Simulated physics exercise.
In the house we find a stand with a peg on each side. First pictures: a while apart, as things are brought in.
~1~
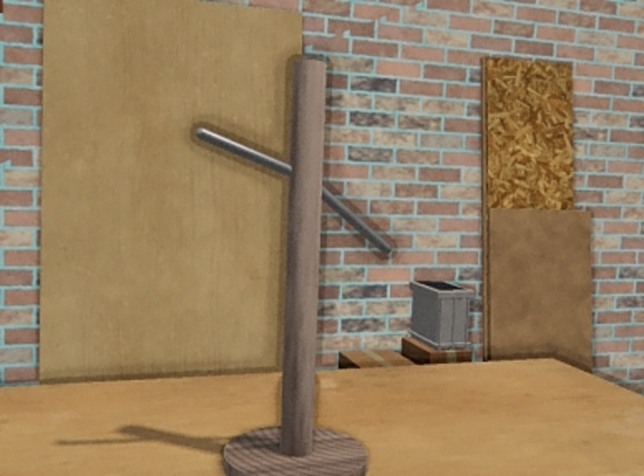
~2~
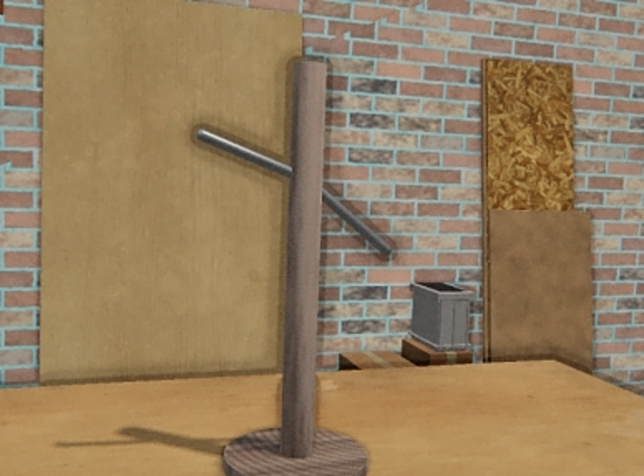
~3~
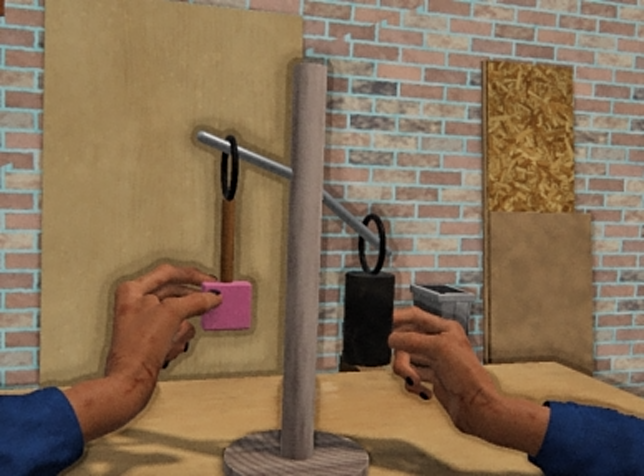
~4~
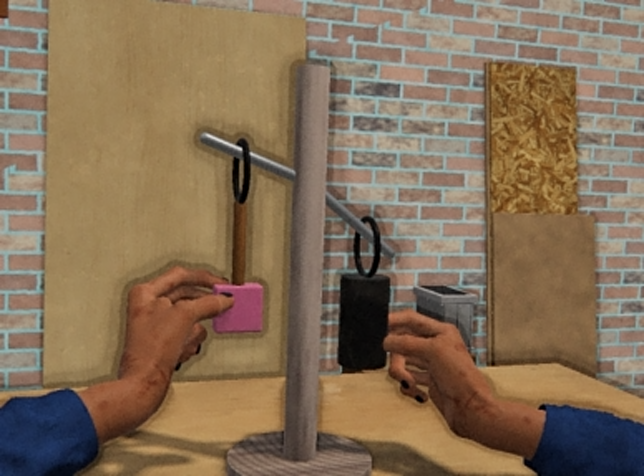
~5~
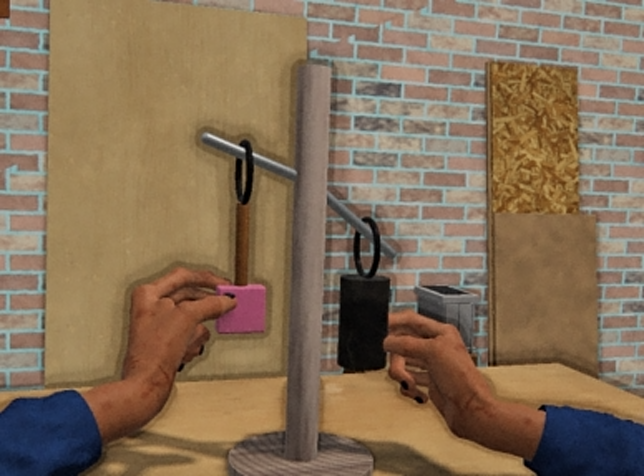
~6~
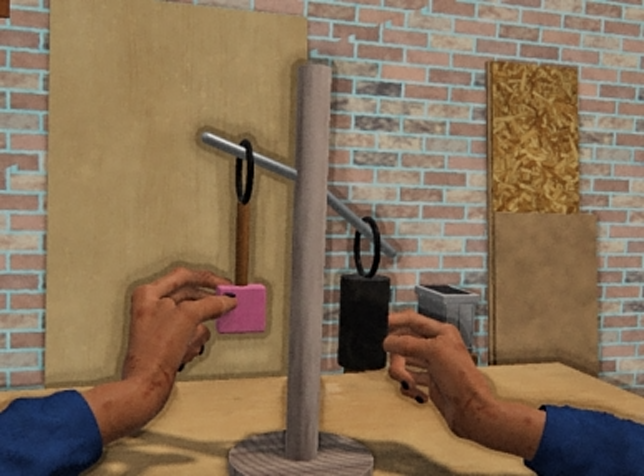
Two hands bring a pink object and a black one onto the stand's left and right pegs.
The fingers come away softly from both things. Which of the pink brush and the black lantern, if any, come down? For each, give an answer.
The pink brush does not come down. The black lantern comes down.
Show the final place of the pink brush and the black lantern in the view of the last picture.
(276, 254) and (433, 432).
Then, 0.16 s past the last view, pink brush leaning 13° off how it started near (259, 249); black lantern leaning 32° off how it started near (384, 340).
Then, 0.30 s past the last view, pink brush leaning 9° off how it started near (274, 253); black lantern come down near (426, 419).
Finally, the pink brush remains hooked, near (277, 253); the black lantern drops to the table, near (434, 432).
